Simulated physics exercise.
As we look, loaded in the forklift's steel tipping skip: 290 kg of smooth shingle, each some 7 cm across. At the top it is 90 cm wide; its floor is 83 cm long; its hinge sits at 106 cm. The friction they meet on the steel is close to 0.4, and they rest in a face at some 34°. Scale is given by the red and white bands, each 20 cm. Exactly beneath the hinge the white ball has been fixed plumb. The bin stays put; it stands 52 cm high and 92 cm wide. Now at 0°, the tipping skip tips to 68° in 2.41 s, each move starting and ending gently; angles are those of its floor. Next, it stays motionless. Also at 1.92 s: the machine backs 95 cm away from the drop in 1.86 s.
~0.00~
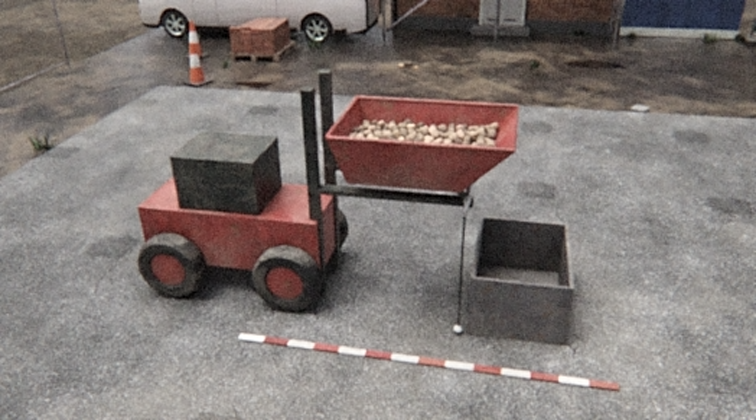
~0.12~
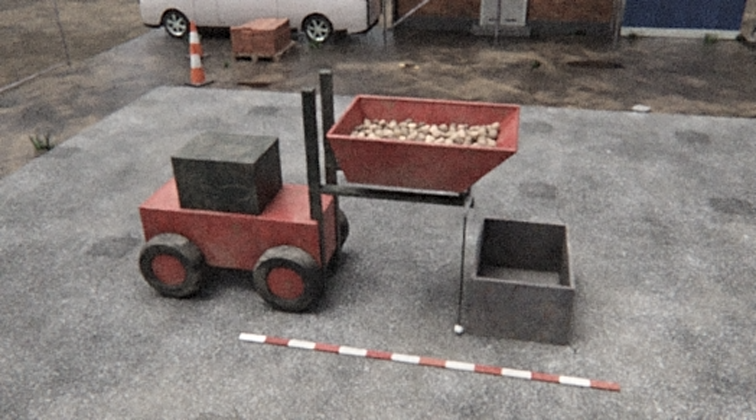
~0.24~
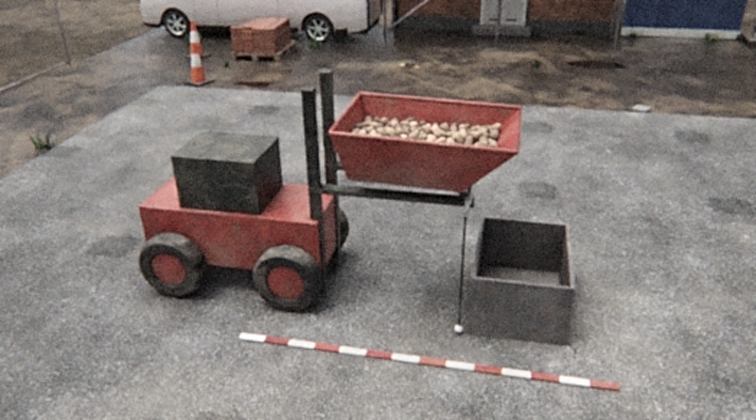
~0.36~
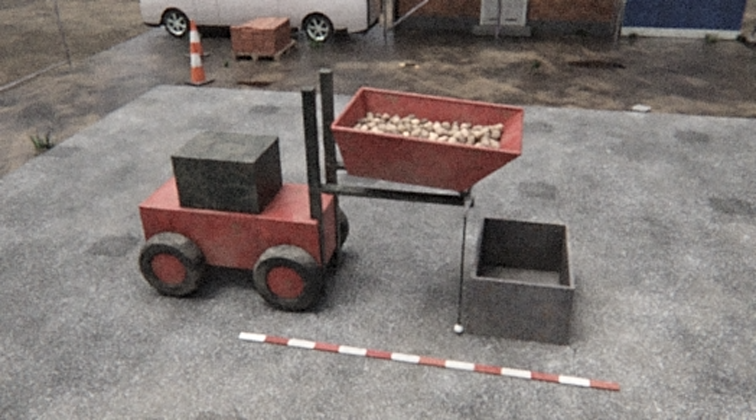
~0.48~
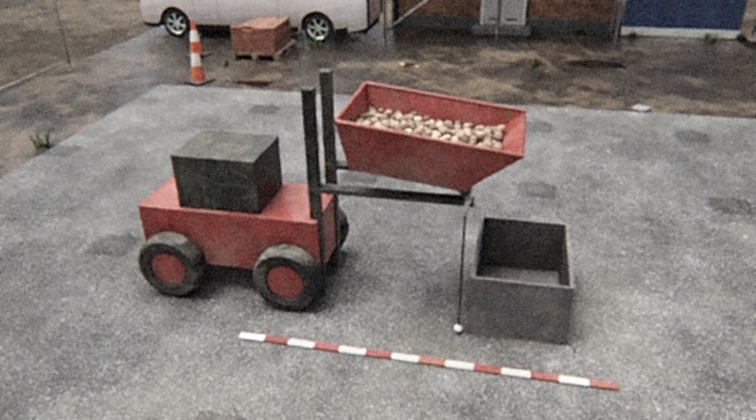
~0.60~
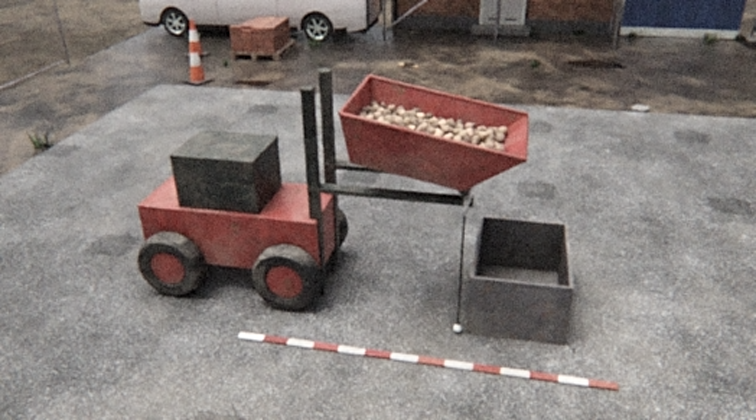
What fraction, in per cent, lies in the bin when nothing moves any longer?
The fraction is about 40 per cent.
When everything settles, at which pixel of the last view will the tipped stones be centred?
I'd put it close to (582, 304).
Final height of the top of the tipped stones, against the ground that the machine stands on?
About 26 cm above it.
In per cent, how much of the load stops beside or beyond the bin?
Roughly 60 percent of it.
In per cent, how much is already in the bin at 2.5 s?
Around 25 per cent of it, at that instant.
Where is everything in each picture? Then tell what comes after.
In the first picture, the tipping skip is at 0°, its lip at (515, 151); the top of the load is at (429, 131).
In the second picture, the tipping skip is at 0°, its lip at (516, 151); the top of the load is at (426, 130); the stones move at 0.1 m/s on average.
The third picture shows lip at (518, 152), floor tilted 2°, highest stones at (404, 128); the stones move at 0.1 m/s on average.
The fourth picture shows lip at (521, 154), floor tilted 4°, highest stones at (395, 123); the stones move at 0.2 m/s on average.
In the fifth picture, the tipping skip is at 7°, its lip at (524, 157); the top of the load is at (387, 118); the stones move at 0.2 m/s on average.
In the sixth picture, the tipping skip is at 11°, its lip at (527, 160); the top of the load is at (385, 114); the stones move at 0.3 m/s on average.
After 1.8 s the floor is at 57°; 99 % in the tipping skip, 1 % in the bin; the foremost stones are at (558, 189).
After 2.5 s the floor is at 68°; 21 % in the tipping skip, 25 % in the bin, 54 % beside or beyond the bin; the foremost stones are at (671, 333).
After 4.2 s the floor is at 68°; 0 % in the tipping skip, 40 % in the bin, 60 % beside or beyond the bin; the foremost stones are past the picture's edge.
After 6.6 s the floor is at 68°; 0 % in the tipping skip, 40 % in the bin, 60 % beside or beyond the bin; the foremost stones are past the picture's edge.
